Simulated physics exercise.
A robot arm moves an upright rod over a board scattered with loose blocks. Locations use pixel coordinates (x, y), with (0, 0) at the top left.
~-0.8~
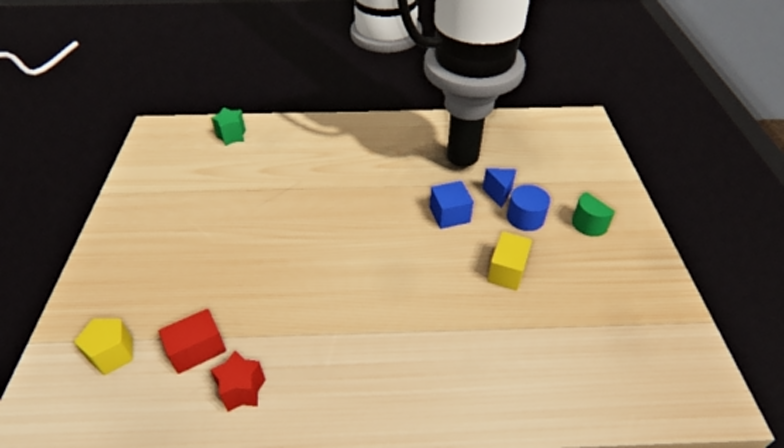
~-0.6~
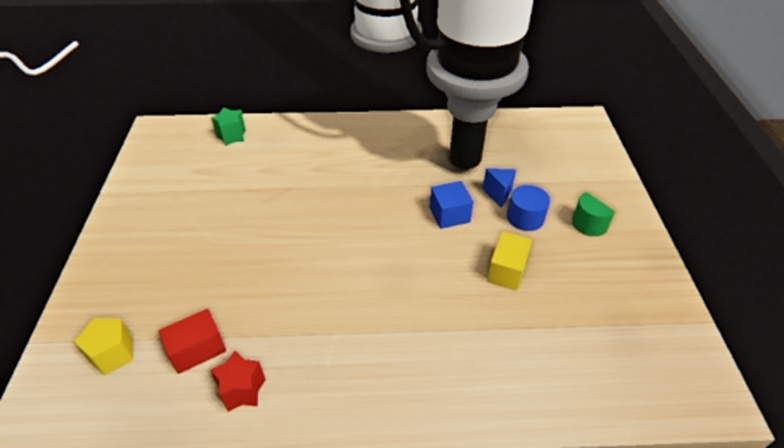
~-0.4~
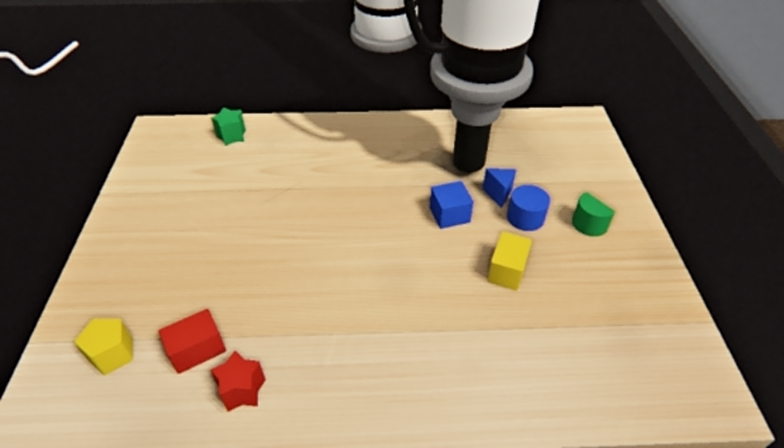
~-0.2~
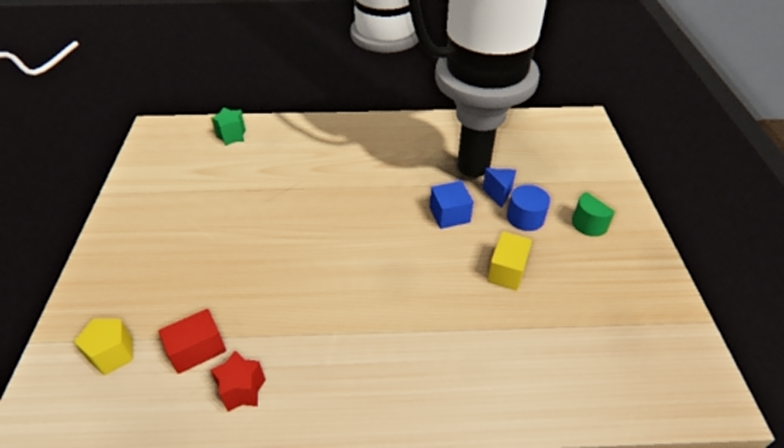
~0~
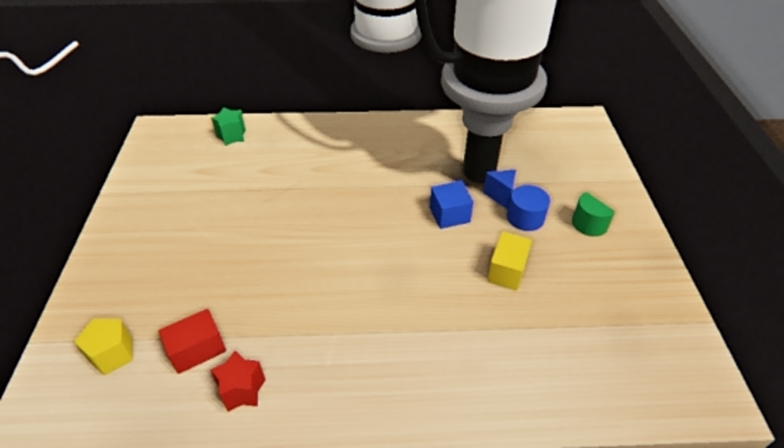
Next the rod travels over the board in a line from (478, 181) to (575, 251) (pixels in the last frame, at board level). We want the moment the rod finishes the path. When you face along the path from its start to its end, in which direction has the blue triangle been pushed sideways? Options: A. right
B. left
A: Right.
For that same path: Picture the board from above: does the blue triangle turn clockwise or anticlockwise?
Answer: Clockwise.
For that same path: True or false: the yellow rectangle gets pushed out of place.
False.
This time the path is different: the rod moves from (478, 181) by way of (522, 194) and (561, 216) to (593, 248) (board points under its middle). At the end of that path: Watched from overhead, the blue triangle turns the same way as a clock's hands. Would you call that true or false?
That statement is accurate.
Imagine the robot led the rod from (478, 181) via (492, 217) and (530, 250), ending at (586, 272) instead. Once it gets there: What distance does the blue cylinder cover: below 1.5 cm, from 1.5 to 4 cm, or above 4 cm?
Range: 1.5 to 4 cm.
What follows on the original path. One third of the way, rod at (510, 195); blue triangle at (520, 202); blue cylinder at (550, 211).
Two thirds of the way, rod at (542, 218); blue triangle at (525, 218), turned 55° clockwise; blue cylinder at (574, 229).
At the end, rod at (578, 244); blue triangle at (526, 219), turned 60° clockwise; yellow rectangle still; blue cylinder at (609, 259); green half-round block still.
